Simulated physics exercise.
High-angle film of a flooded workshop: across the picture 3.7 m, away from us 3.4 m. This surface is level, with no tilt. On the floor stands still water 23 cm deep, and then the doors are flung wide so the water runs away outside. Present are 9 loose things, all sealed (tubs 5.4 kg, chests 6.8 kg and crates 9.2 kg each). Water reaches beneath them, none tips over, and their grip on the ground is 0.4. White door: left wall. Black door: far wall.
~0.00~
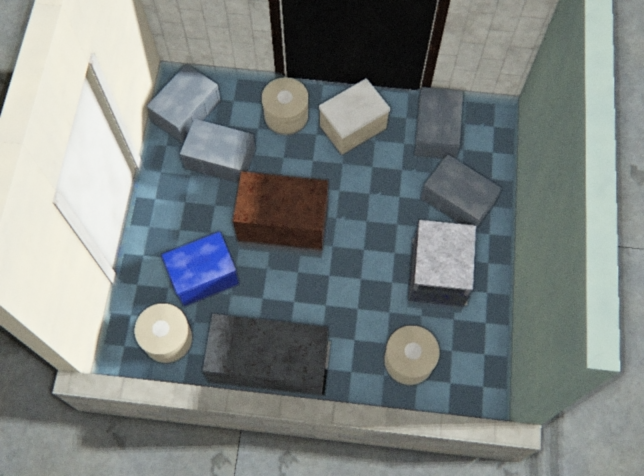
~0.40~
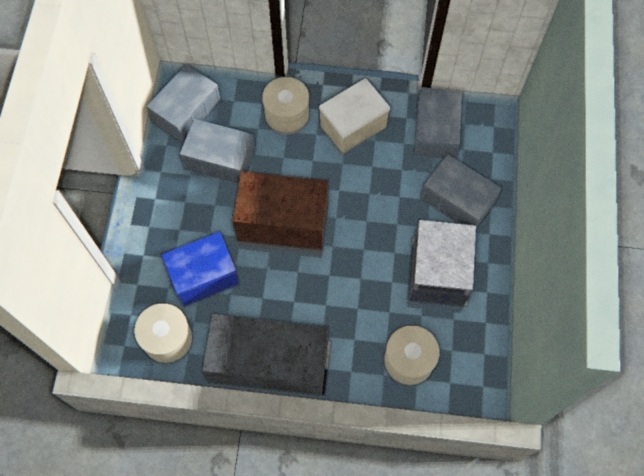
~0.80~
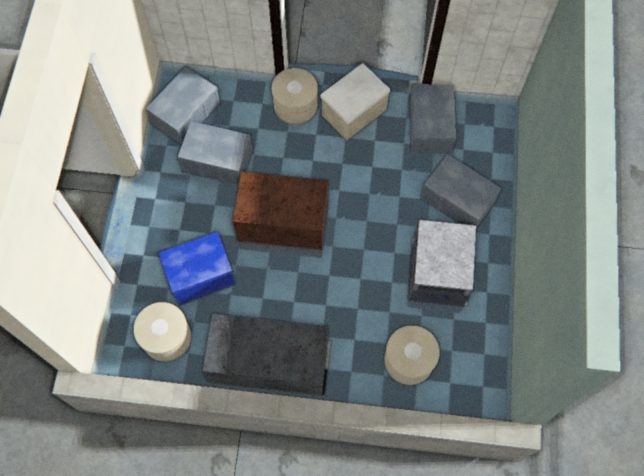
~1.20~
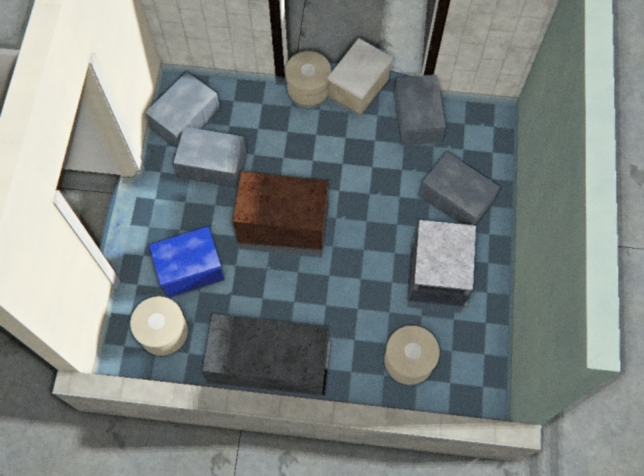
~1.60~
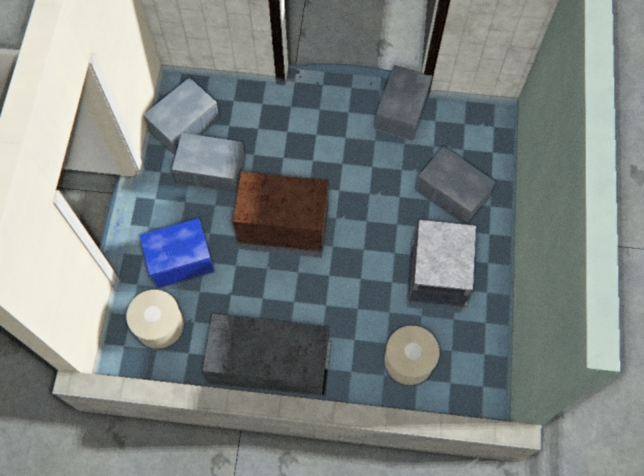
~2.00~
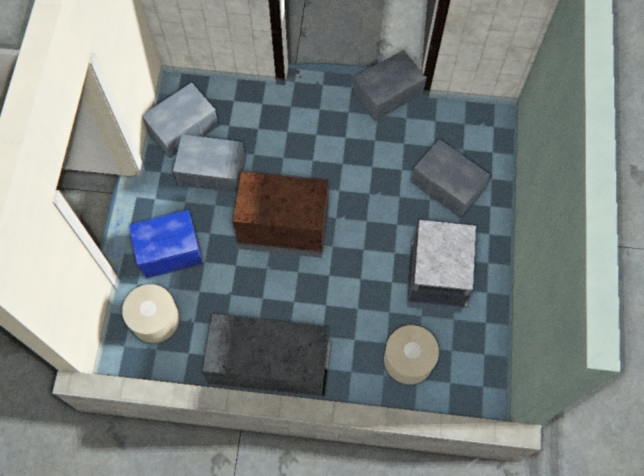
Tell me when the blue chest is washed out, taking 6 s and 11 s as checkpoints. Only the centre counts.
The exit falls ahead of the first time.
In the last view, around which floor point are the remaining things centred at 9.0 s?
The average lands around (228, 215).
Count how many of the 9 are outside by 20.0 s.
By then 9.
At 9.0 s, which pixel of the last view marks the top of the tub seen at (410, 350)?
Roughly at (359, 233).
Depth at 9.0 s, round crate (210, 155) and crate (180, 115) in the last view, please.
Depth approx. 7 cm / 7 cm.
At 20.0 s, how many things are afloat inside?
It comes to 0.
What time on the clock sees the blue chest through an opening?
Somewhere near 3.0 s.
After 4.0 s the blue chest has gone out (at 3.2 s); 4 of 9 are out; 5 afloat.
After 9.0 s the blue chest has gone out (at 3.2 s); 6 of 9 are out; 3 afloat.
After 16.0 s the blue chest has gone out (at 3.2 s); 9 of 9 are out; 0 afloat.
After 20.0 s the blue chest has gone out (at 3.2 s); 9 of 9 are out; 0 afloat.
